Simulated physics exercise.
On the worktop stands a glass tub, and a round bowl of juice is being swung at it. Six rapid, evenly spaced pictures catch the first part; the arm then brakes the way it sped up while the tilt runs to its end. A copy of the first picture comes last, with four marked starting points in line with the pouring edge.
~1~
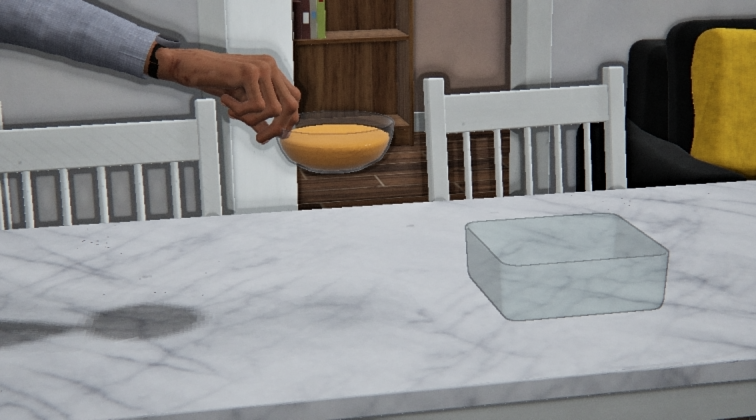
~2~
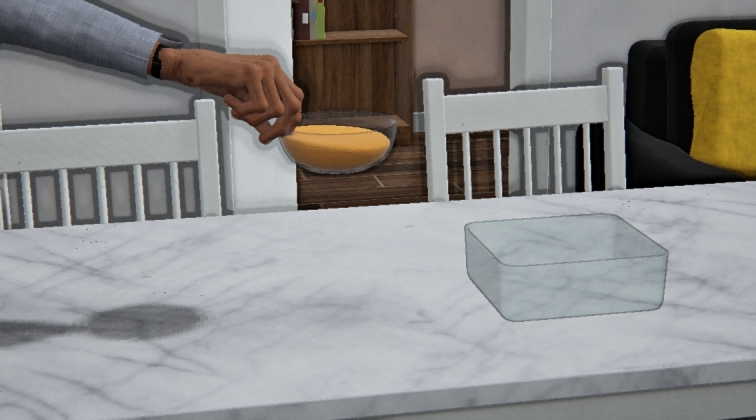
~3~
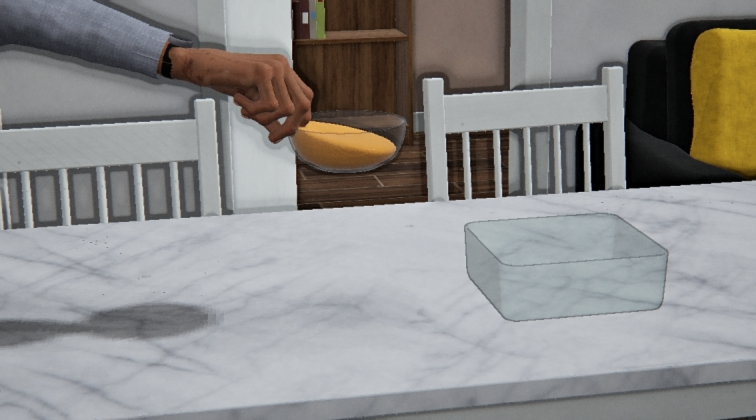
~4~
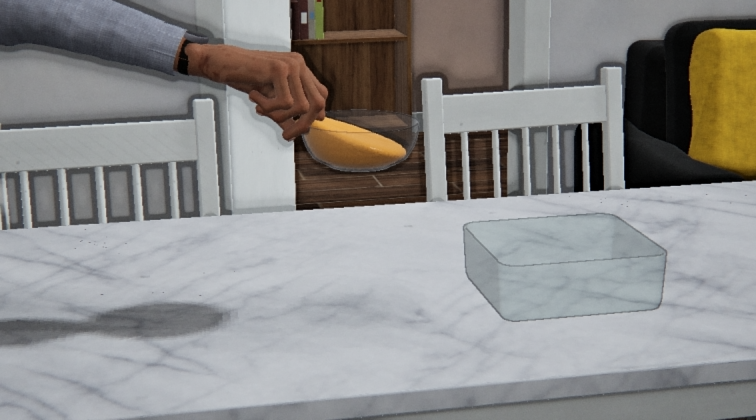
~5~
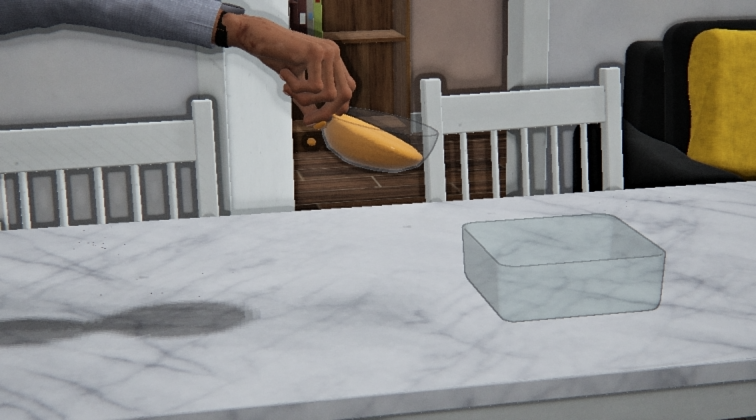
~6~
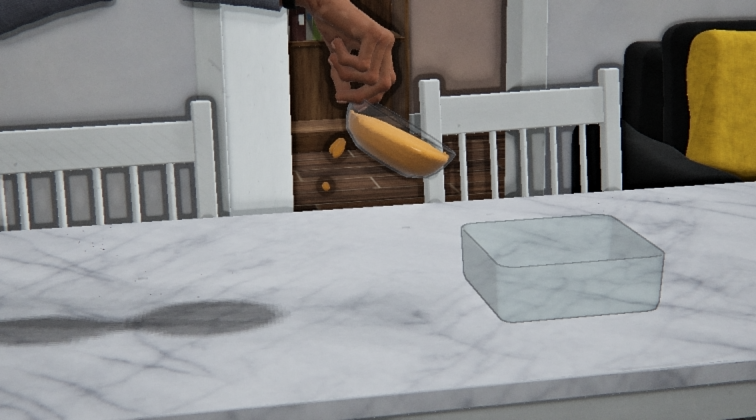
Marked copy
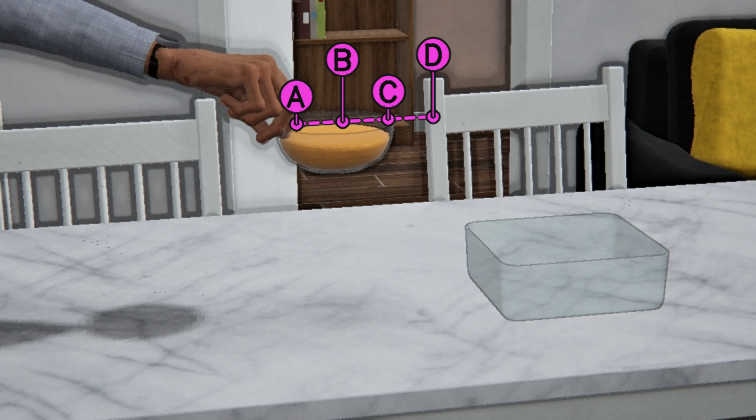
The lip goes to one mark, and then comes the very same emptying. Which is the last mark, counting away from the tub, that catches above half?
Dot B.
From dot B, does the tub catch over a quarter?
Yes, it does.
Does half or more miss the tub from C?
No.
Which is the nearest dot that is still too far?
The answer is A.
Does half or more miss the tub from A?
Yes, it does.
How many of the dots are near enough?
Three.
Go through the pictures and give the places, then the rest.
Upright, lip at (390, 119); tub from (502, 320) to (662, 307); nothing has left yet.
Upright, lip at (393, 119); nothing has left yet.
Upright, lip at (402, 118); nothing has left yet.
Upright, lip at (416, 119); juice is over the rim, down to (298, 124).
Tipped about 13°, lip at (435, 130); juice is over the rim, down to (313, 143).
Tipped about 33°, lip at (452, 150); juice is over the rim, down to (327, 188).
On the marked copy, A at (296, 124); B at (342, 121); C at (388, 119); D at (433, 116).
With A, about 11 % lands in the tub, 85 % falls short and 4 % goes beside or beyond.
With B, about 69 % lands in the tub, 14 % falls short and 18 % goes beside or beyond.
With C, about 66 % lands in the tub, 5 % falls short and 29 % goes beside or beyond.
With D, about 71 % lands in the tub, 15 % falls short and 14 % goes beside or beyond.
